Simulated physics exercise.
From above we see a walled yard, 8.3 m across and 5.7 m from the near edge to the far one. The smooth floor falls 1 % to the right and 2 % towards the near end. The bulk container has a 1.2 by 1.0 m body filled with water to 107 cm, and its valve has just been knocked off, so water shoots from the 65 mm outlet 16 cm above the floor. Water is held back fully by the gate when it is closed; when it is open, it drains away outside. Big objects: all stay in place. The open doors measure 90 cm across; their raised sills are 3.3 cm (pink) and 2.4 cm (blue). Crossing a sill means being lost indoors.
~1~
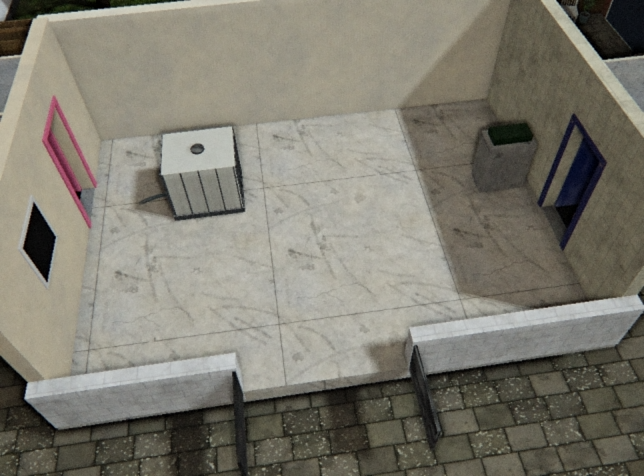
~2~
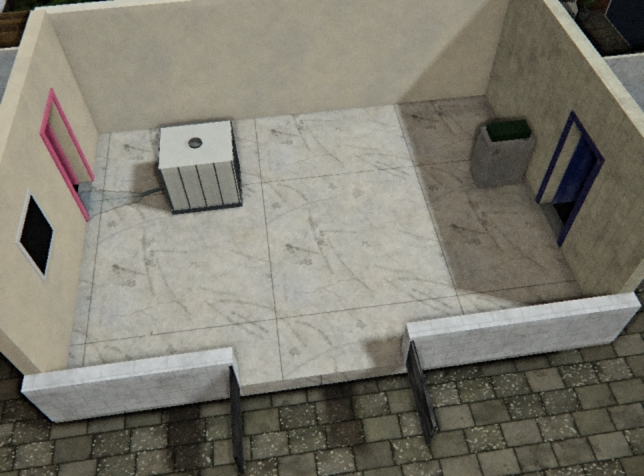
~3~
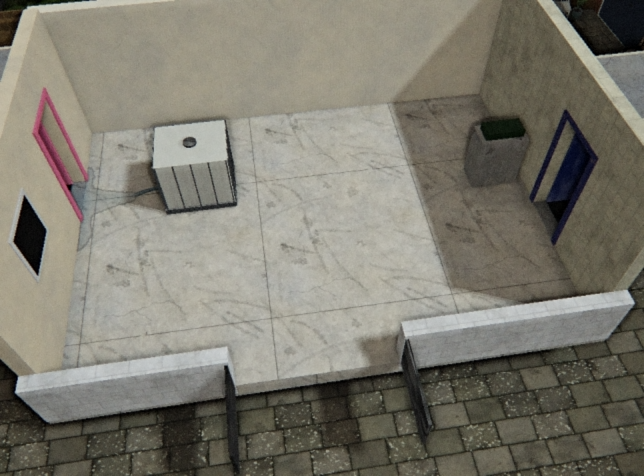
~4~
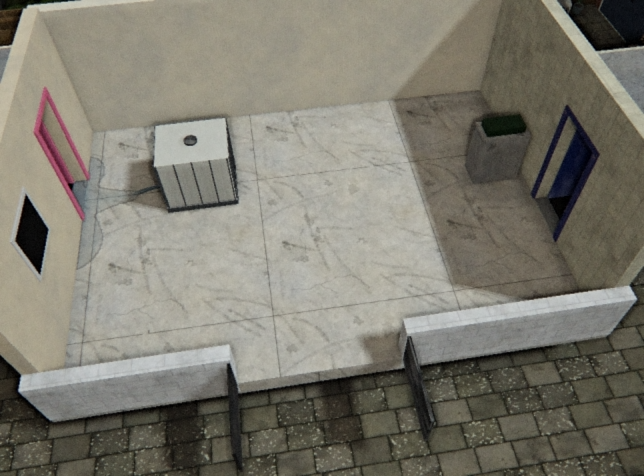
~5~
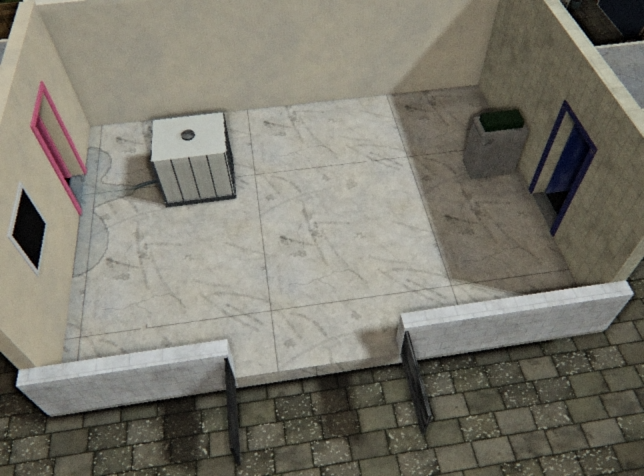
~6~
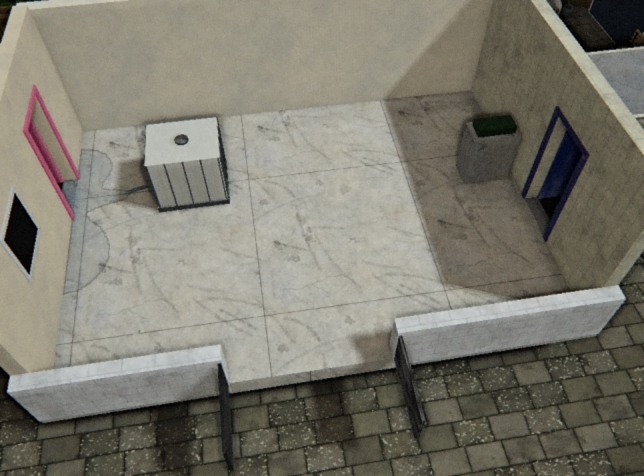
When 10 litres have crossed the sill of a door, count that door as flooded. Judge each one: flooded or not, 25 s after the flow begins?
Pink door: Over the limit; blue door: Under the limit.
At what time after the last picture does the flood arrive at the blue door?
Blue: Not in the 25 s.
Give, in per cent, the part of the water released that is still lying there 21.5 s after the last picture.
I'd put what remains at some 28 per cent.
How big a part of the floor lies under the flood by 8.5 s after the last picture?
Roughly 5 per cent of the floor is wet.
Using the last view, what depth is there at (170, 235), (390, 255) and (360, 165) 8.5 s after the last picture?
About 0.0, 0.0, 0.0 cm.
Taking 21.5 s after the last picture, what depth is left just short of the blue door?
I'd put it at around 0.0 centimetres deep.
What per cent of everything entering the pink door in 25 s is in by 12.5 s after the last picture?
Some 65 per cent by then.
Then, 1.5 s after the last picture water covers 5 % of the floor and is deepest (5 cm) near (75, 208); pink door 4 cm at the sill, 34 L in, blue door not reached.
Then, 4.5 s after the last picture water covers 5 % of the floor and is deepest (5 cm) near (75, 208); pink door 4 cm at the sill, 58 L in, blue door not reached.
Then, 8.5 s after the last picture water covers 5 % of the floor and is deepest (5 cm) near (75, 208); pink door 4 cm at the sill, 89 L in, blue door not reached.
Then, 12.5 s after the last picture water covers 10 % of the floor and is deepest (5 cm) near (75, 208); pink door 4.1 cm at the sill, 119 L in, blue door not reached.
Then, 21.5 s after the last picture water covers 15 % of the floor and is deepest (5 cm) near (75, 208); pink door 4.1 cm at the sill, 182 L in, blue door not reached.
